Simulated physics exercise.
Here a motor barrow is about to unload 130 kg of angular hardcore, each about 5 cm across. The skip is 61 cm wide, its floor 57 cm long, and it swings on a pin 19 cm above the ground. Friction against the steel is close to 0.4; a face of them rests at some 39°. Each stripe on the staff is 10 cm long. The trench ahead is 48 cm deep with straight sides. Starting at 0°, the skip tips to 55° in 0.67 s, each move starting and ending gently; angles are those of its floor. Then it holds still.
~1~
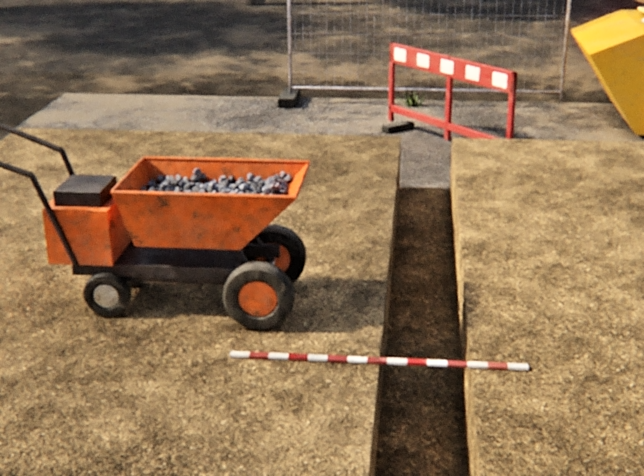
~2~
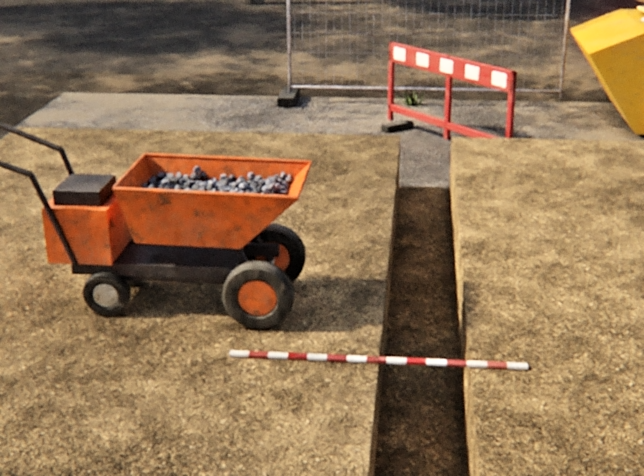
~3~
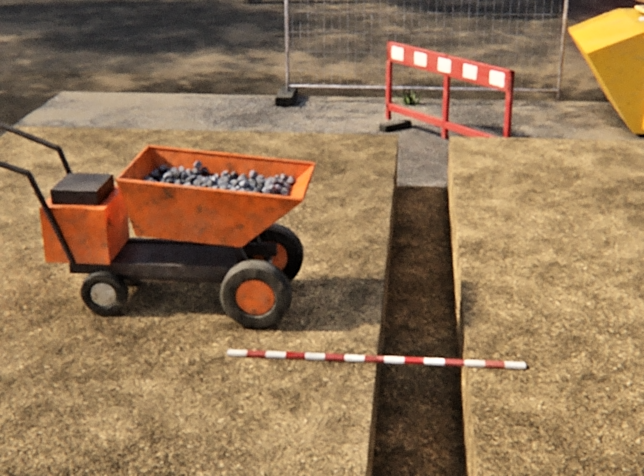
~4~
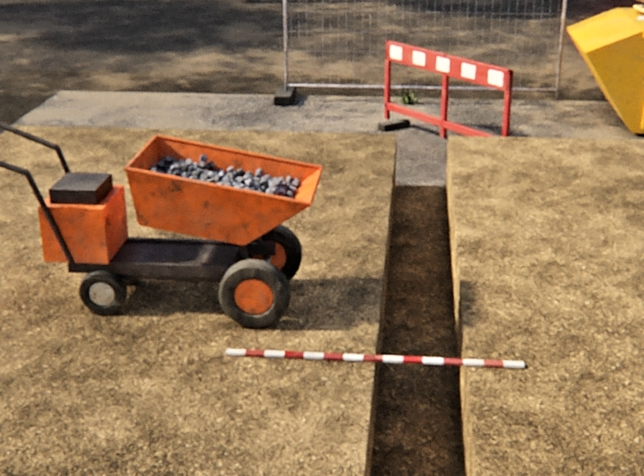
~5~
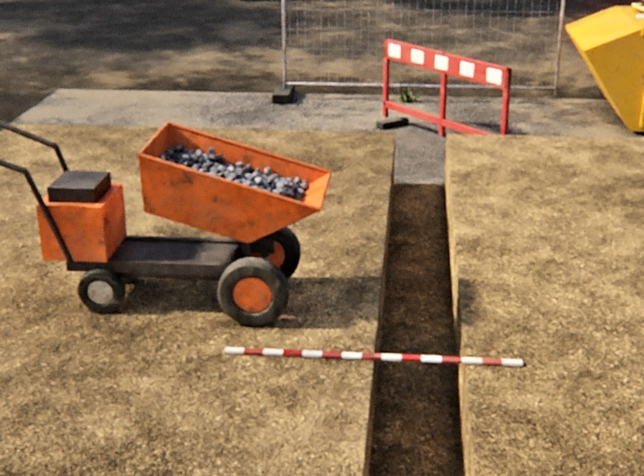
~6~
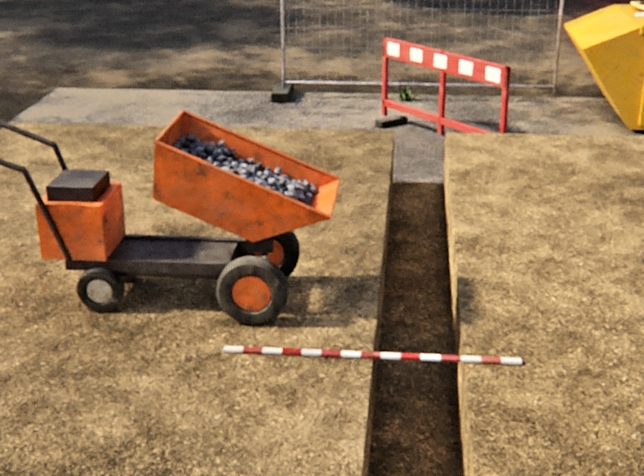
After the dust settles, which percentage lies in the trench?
About 46 per cent.
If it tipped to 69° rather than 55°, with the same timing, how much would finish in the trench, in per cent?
It would be near 100 per cent.
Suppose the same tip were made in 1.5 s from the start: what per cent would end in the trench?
In that case some 25 per cent.
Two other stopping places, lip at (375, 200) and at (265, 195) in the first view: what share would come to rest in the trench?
Near 15 per cent from the first place, 35 from the second.
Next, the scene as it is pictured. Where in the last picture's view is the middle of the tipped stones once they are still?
Near (426, 378).
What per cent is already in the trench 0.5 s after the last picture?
About 0 per cent by then.
Then, 0.2 s after the last picture the floor is at 46°, 100 % in the skip; the foremost stones are at (337, 222).
Then, 0.5 s after the last picture the floor is at 55°, 96 % in the skip, 1 % short of the trench, 2 % in the trench; the foremost stones are at (401, 286).
Then, 0.8 s after the last picture the floor is at 55°, 67 % in the skip, 2 % short of the trench, 31 % in the trench; the foremost stones are at (466, 354).
Then, 2.8 s after the last picture the floor is at 55°, 54 % in the skip, 46 % in the trench; the foremost stones are at (477, 373).
